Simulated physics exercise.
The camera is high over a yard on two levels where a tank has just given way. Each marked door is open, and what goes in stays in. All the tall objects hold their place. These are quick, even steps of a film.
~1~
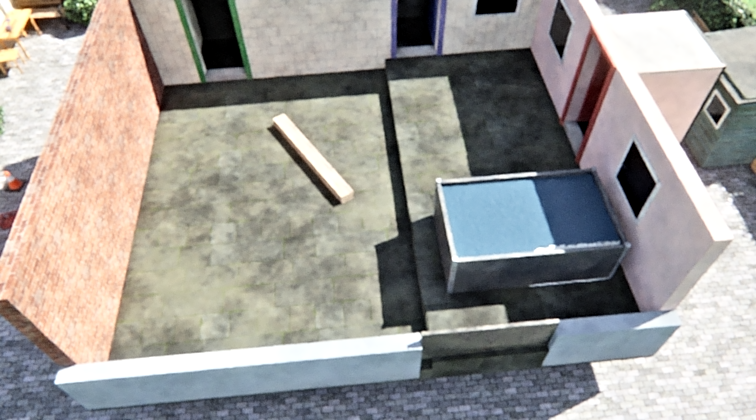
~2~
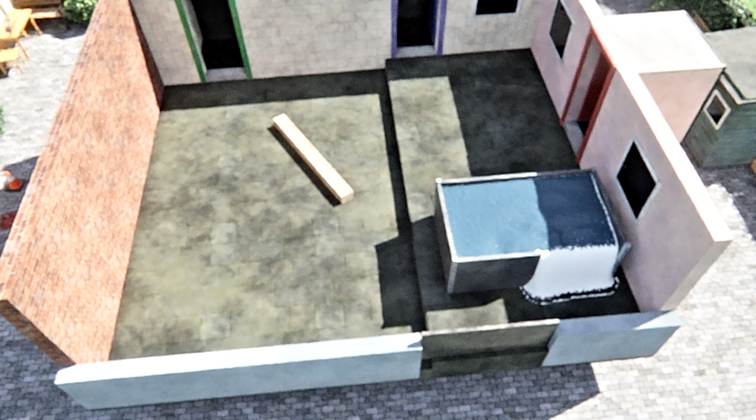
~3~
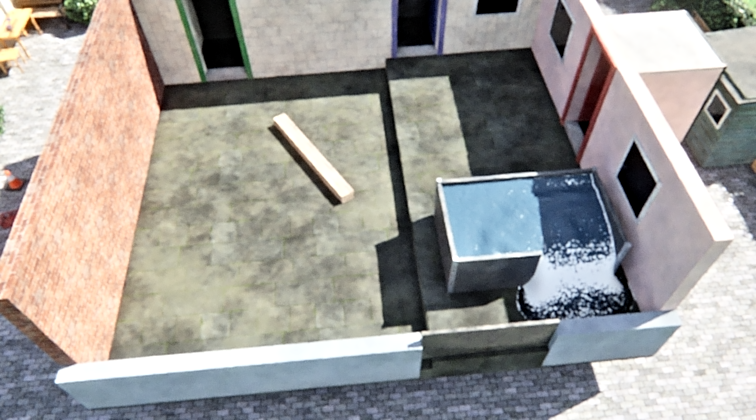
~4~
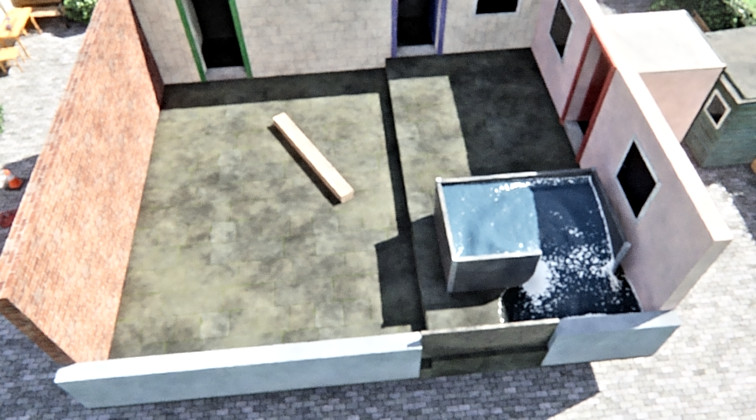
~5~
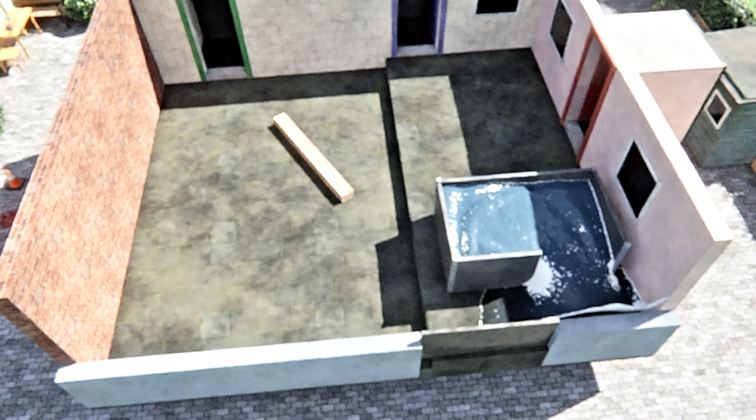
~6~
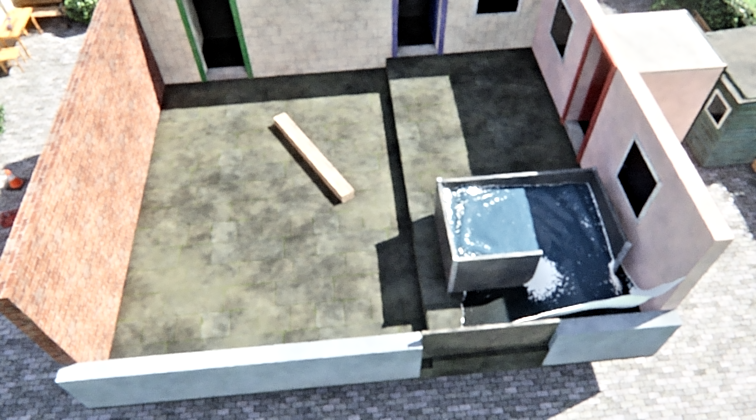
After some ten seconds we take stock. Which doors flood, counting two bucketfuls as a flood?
In the end: The blue door holds within the limit; the red door holds within the limit; the green door holds within the limit.
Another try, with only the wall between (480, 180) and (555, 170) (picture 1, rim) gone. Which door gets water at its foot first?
I say the red one.
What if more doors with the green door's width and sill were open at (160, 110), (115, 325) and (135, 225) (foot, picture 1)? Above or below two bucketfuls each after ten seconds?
In that order: Holds, passes that mark, holds.
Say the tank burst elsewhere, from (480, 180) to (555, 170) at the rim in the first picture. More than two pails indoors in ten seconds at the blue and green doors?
Blue goes over, green takes less.
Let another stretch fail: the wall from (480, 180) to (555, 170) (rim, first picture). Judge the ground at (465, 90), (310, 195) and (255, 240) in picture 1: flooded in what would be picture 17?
One after the other: Flooded, dry, not flooded.
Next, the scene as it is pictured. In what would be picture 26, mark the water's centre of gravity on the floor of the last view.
Close to (445, 258).
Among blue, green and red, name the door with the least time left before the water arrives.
It is the red one.
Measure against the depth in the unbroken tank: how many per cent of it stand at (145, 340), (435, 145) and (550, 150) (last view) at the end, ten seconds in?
In that order: 16, 2 and 2 per cent.
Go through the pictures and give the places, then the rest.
The first frame shows still water in the water tank at (527, 215).
In the second frame, water pours out at (572, 270) and has run to (613, 279).
In the third frame, water pours out at (572, 270) and has run to a hidden place.
In the fourth frame, water pours out at (571, 271) and has run to a hidden place.
In the fifth frame, the front is at a hidden place, out from the gap at (571, 271).
In the sixth frame, the front is at a hidden place, out from the gap at (572, 270).
A moment on, water covers 10 % of the floor; the blue door not reached, the red door not reached, the green door not reached.
Next, water covers 25 % of the floor; the blue door not reached, the red door wet at the sill, nothing in, the green door not reached.
Then, water covers 50 % of the floor; the blue door wet at the sill, nothing in, the red door wet at the sill, nothing in, the green door not reached.
Later, water covers 70 % of the floor; the blue door wet at the sill, nothing in, the red door wet at the sill, nothing in, the green door not reached.
In the end, water covers 80 % of the floor; the blue door wet at the sill, nothing in, the red door wet at the sill, nothing in, the green door wet at the sill, nothing in.
